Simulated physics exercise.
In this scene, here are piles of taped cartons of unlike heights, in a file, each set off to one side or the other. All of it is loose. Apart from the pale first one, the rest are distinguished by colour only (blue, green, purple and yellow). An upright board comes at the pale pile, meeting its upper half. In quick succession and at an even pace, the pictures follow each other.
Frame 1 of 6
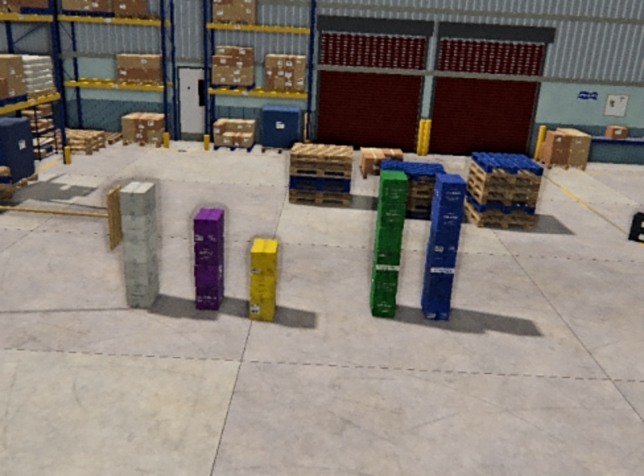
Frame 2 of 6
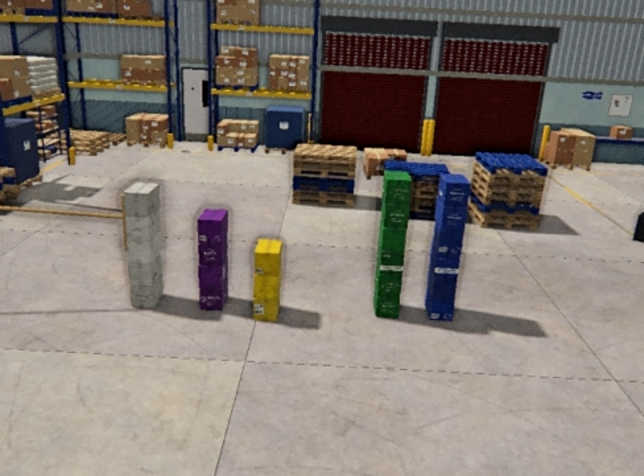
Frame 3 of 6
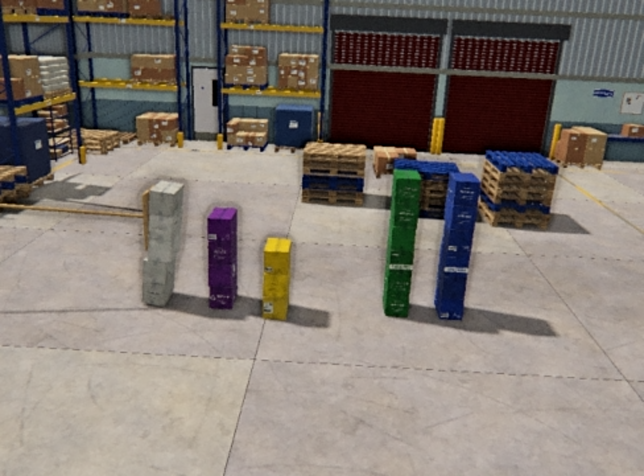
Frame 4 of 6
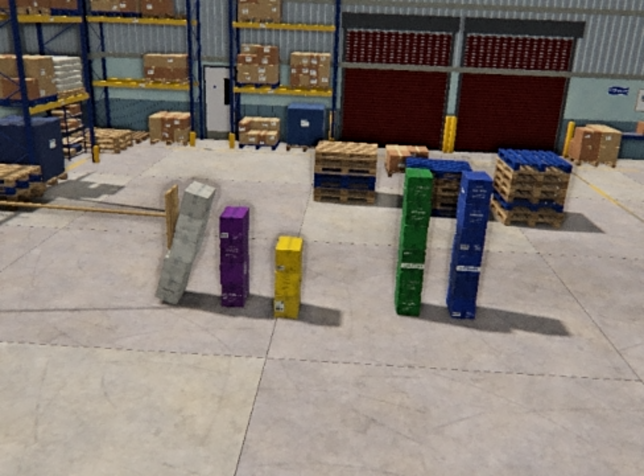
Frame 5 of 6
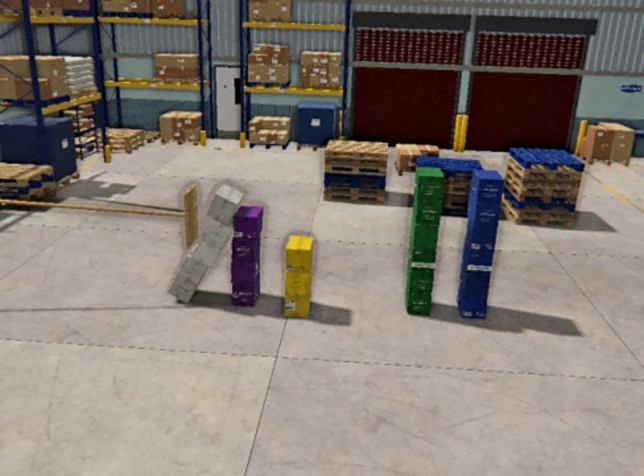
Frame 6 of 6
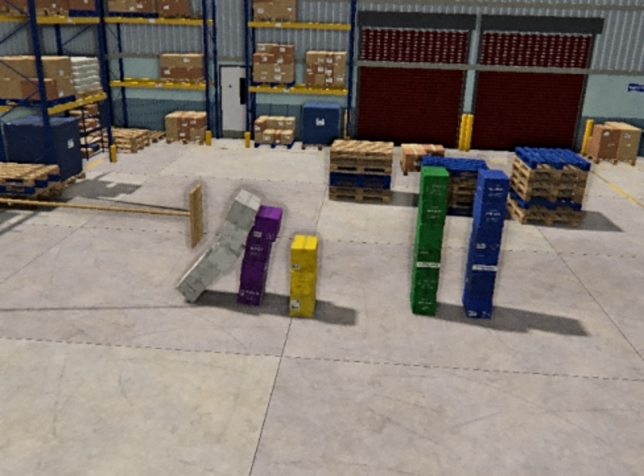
In a warehouse, five separate stacks of taped cartons, pale, purple, yellow, green and blue, stand on the concrete floor. An upright board pushes the upper part of the pale stack rightward until it leans against the purple one, which then tilts slightly right, while the yellow, green and blue stacks stay upright.
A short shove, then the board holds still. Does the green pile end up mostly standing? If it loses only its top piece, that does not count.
It holds together.
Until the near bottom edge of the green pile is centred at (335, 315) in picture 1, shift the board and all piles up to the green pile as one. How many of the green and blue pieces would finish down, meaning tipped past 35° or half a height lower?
I'd count green at 0 and blue at 0.
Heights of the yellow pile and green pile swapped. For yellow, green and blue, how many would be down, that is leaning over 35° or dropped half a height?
Once things settle, you'd count yellow 6, green 0, blue 0 down.
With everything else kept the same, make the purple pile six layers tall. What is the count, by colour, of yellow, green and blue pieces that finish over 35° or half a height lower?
Tally - yellow 3, green 0, blue 0.
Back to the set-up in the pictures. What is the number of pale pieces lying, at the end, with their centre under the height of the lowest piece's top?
The answer is 3.
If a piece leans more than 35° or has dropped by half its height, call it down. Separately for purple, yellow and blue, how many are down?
Taking each in turn, purple gives 4, yellow gives 3, blue gives 0.
Soon after the last picture, 5 of the pale pile down; none of the 6 green cartons down (2 of 19 in all colours); top green carton unmoved; top purple carton leaning well over.
A little later, 5 of the pale pile down; none of the 6 green cartons down (7 of 19 in all colours); top green carton unmoved; top yellow carton on its side.
At rest, 5 of the pale pile down; none of the 6 green cartons down (7 of 19 in all colours); top green carton unmoved; top yellow carton on its side. As the last picture would show them, middles, top green carton near (434, 183), top yellow carton near (411, 313).
